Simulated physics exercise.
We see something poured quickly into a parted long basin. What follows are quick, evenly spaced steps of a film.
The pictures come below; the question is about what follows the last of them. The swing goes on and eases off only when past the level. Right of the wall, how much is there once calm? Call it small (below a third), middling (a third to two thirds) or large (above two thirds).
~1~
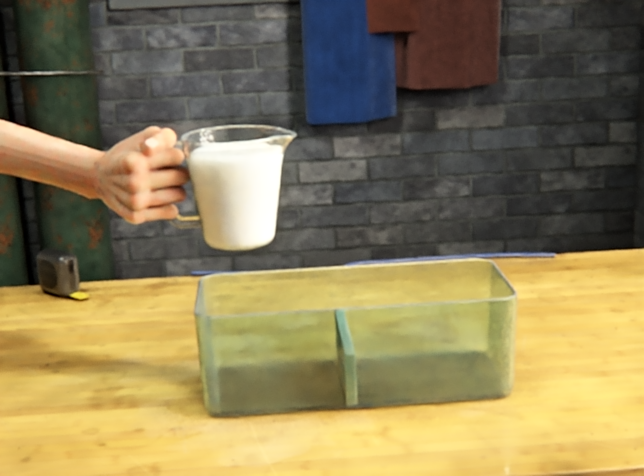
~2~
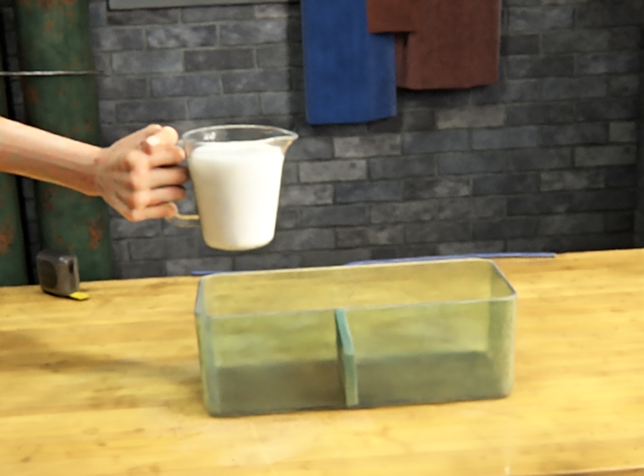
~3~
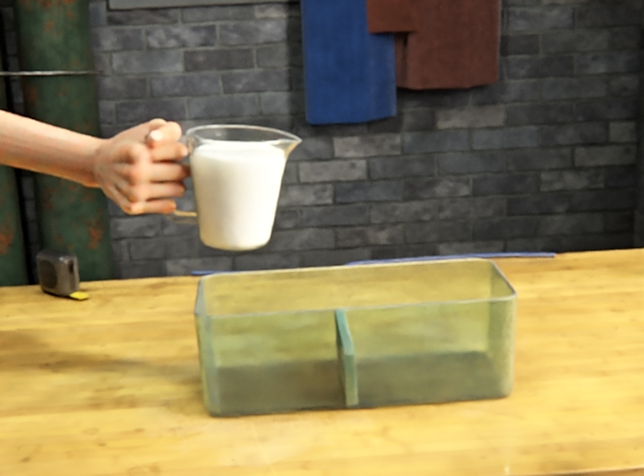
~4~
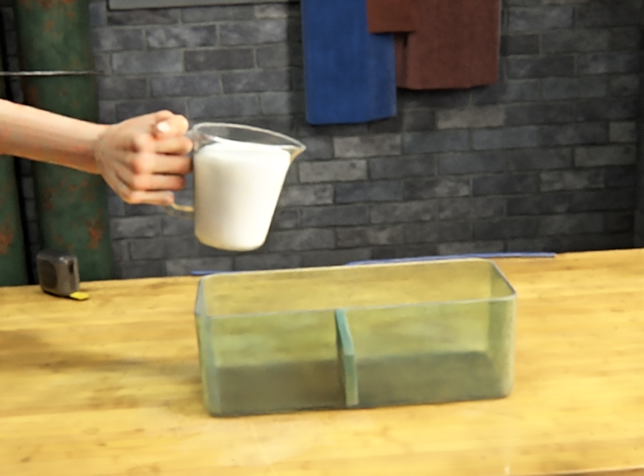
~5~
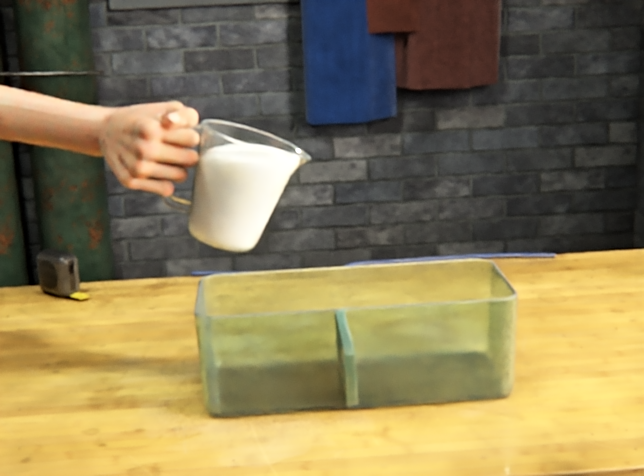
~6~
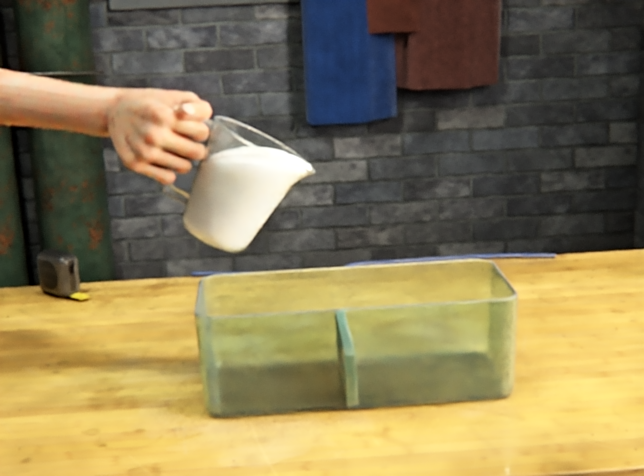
Large.
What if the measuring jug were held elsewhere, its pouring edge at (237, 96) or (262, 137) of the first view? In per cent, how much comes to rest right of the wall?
In order, roughly 5 percent and 15 percent.
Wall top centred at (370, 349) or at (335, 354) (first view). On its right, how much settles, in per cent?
About 40 % for the first and about 90 % for the second.
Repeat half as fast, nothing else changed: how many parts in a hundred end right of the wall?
It comes to some 85 per cent.
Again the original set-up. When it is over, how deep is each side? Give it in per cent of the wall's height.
Left: About 10; right: About 30.
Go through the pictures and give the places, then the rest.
The first picture shows tilt 0°; pouring edge (296, 133); surface from (188, 153) to (281, 149); the long basin's rim runs from (198, 297) to (504, 278); the wall's top is at (344, 333).
The second picture shows tilt 1°; pouring edge (297, 135); surface from (189, 151) to (282, 149).
The third picture shows tilt 5°; pouring edge (301, 139); surface from (192, 150) to (284, 150).
The fourth picture shows tilt 12°; pouring edge (306, 146); surface from (196, 151) to (289, 153).
The fifth picture shows tilt 20°; pouring edge (311, 157); surface from (199, 157) to (297, 155).
The sixth picture shows tilt 30°; pouring edge (315, 171); surface from (201, 168) to (308, 161).
A moment on, the measuring jug is tipped on its side and 57 per cent is still to pour, 0 is left of the wall and 20 right of it.
Next, the measuring jug is tipped on its side and 17 per cent is still to pour, 7 is left of the wall and 62 right of it.
Then the measuring jug is tipped on its side and 3 per cent is still to pour, 10 is left of the wall and 84 right of it.
Later the measuring jug is tipped on its side and 0 per cent is still to pour, 13 is left of the wall and 86 right of it.
In the end 13 per cent lies left of the wall, 86 right of it and 1 outside.
